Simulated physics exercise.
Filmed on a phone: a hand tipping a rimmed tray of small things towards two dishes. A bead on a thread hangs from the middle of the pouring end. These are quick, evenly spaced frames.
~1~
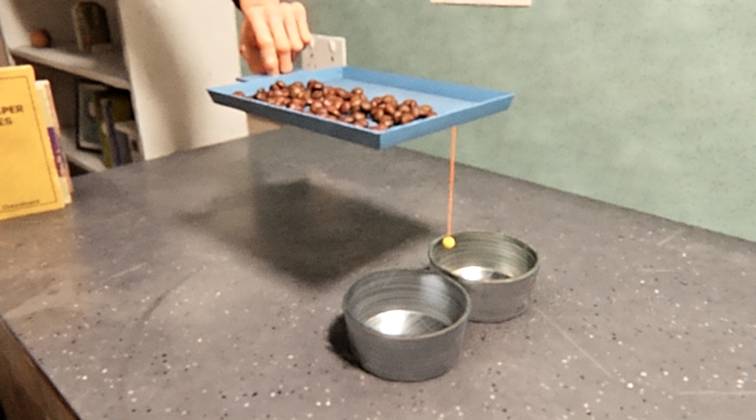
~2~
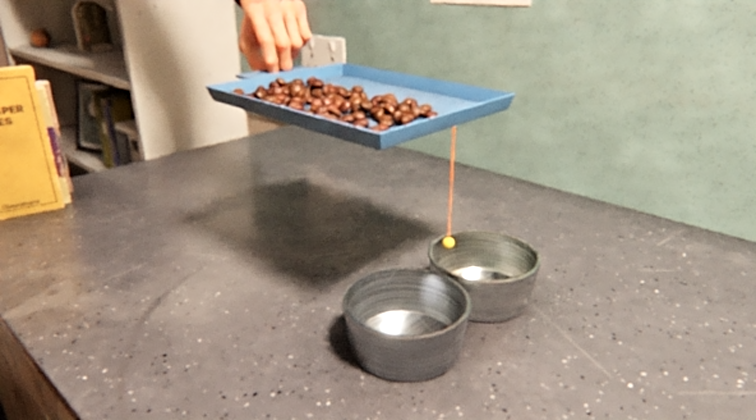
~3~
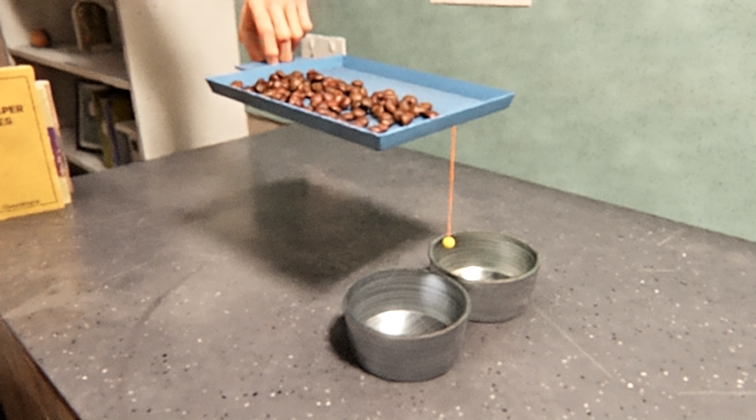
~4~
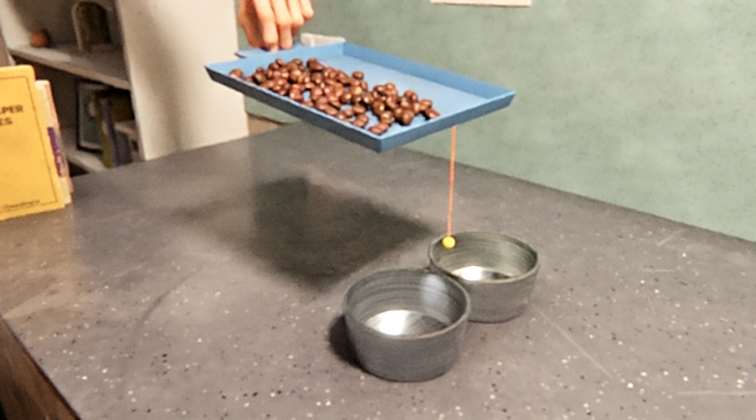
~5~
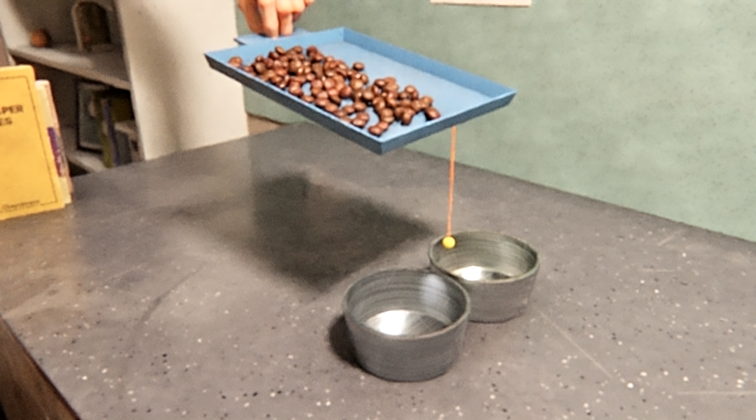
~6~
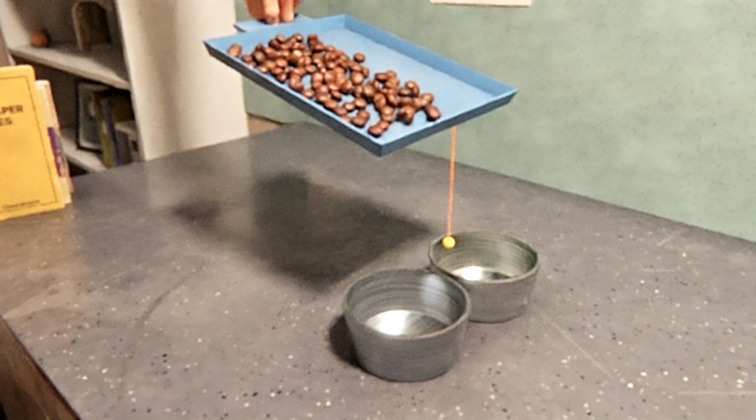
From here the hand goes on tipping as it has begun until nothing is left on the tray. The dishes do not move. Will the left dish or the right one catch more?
More goes to the left-hand dish.
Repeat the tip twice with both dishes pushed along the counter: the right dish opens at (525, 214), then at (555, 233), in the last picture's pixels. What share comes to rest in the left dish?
The first gives 0 %, the second 20 %.
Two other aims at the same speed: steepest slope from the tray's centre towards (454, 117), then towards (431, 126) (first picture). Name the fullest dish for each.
The first try: The right dish. The second: The left one.
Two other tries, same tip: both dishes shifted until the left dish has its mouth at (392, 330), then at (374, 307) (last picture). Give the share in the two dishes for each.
Roughly 80 per cent, and 70 per cent.
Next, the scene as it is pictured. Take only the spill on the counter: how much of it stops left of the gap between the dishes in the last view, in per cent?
Roughly 20 in a hundred.
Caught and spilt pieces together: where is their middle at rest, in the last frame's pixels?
Near (416, 338).
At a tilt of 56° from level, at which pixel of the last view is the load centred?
Close to (401, 113).
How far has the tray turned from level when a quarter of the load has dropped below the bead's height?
Around 70° of tilt.
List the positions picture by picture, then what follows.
Corners of the pouring end at (379, 131) and (508, 94), level; middle of the load at (329, 103), flat chocolate drops; left dish at (455, 344); right dish at (529, 290); bead on its thread at (448, 243), in the first picture.
Corners of the pouring end at (379, 131) and (509, 94), level; middle of the load at (328, 102), in the second picture.
Corners of the pouring end at (380, 133) and (509, 93), tipped barely, lowest at the left corner; middle of the load at (328, 97), in the third picture.
Corners of the pouring end at (380, 135) and (510, 91), tipped a little, lowest at the left corner; middle of the load at (329, 89), in the fourth picture.
Corners of the pouring end at (381, 137) and (511, 90), tipped a little, lowest at the left corner; middle of the load at (329, 82), in the fifth picture.
Corners of the pouring end at (381, 140) and (512, 89), tipped a little, lowest at the left corner; middle of the load at (329, 74); left dish at (455, 344); right dish at (529, 290), in the sixth picture.
Soon after the last picture, tray tipped steeply; nearly all on the tray; a stray few in the air.
A little later, tray tipped right over; about a quarter on the tray; about half in the left dish; a stray few in the right dish; a small part outside both; a small part in the air.
Later still, tray tipped past a quarter turn; most in the left dish; a small part in the right dish; about a quarter outside both.
At rest, tray tipped past a quarter turn; most in the left dish; a small part in the right dish; about a quarter outside both.
